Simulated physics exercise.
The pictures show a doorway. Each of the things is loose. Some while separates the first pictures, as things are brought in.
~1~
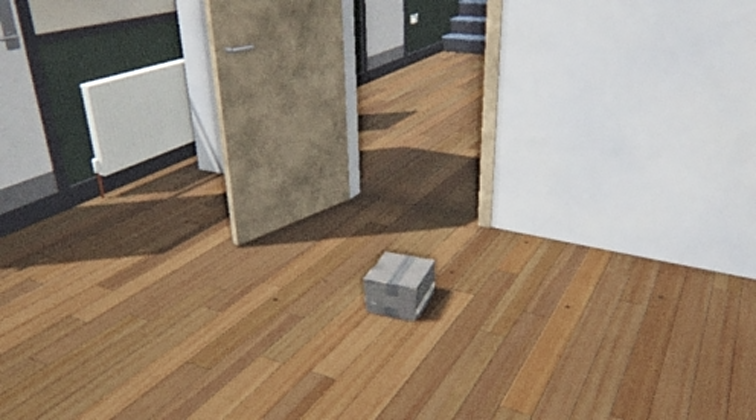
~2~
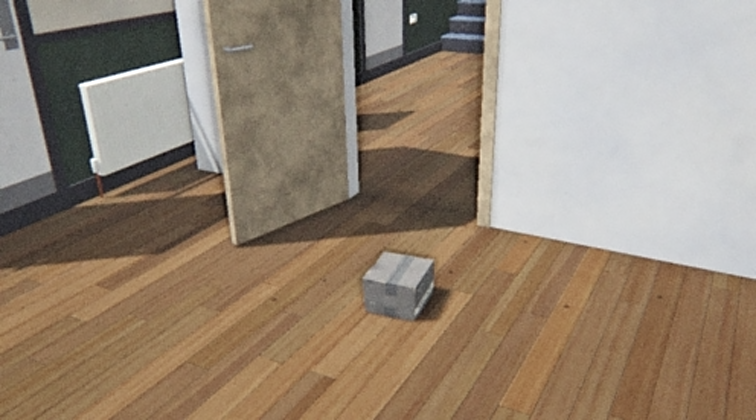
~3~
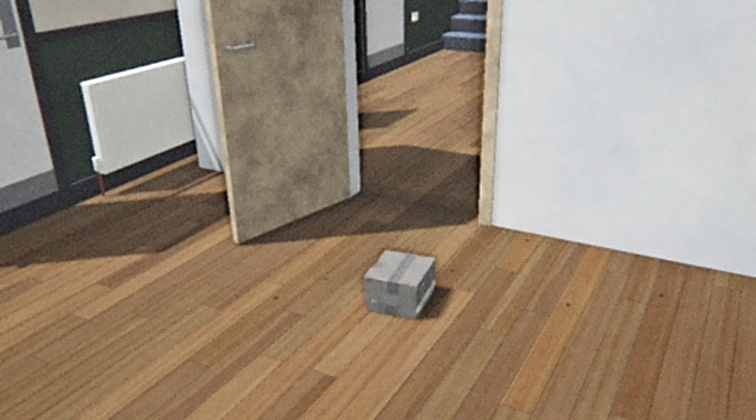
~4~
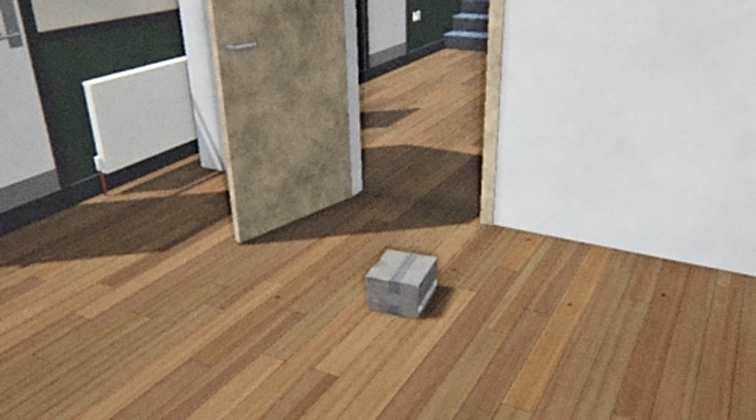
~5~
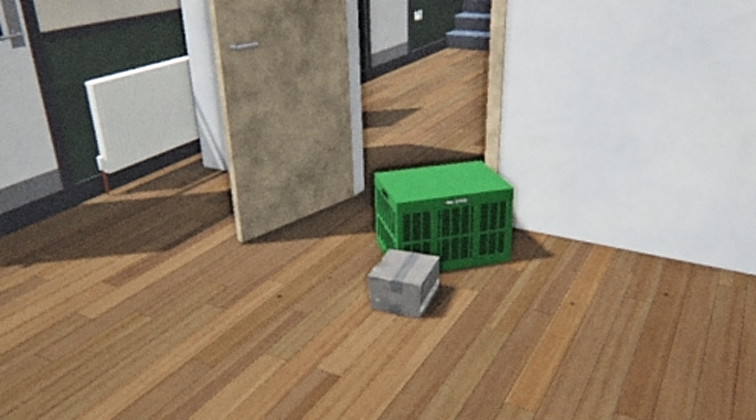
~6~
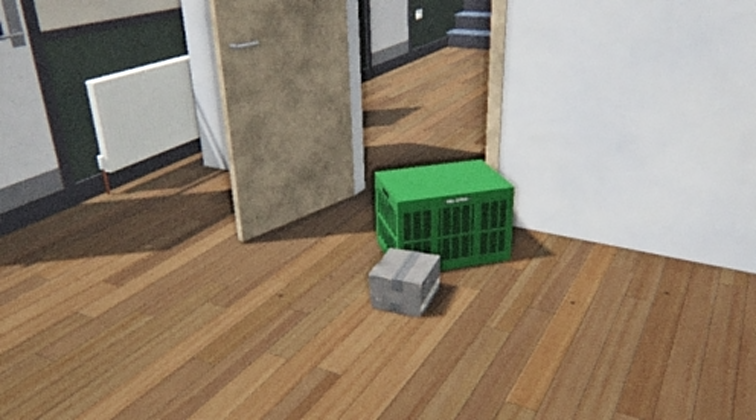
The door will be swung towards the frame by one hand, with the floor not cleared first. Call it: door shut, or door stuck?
Door stuck.
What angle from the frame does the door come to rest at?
It comes to about 50°.
Then, 0.40 s after the last picture, door 93° open.
Then, 0.70 s after the last picture, door 70° open.
Then, 0.90 s after the last picture, door 52° open.
At rest, door 48° open; both in place. Seen from the same camera at the end, green chest near (444, 216).
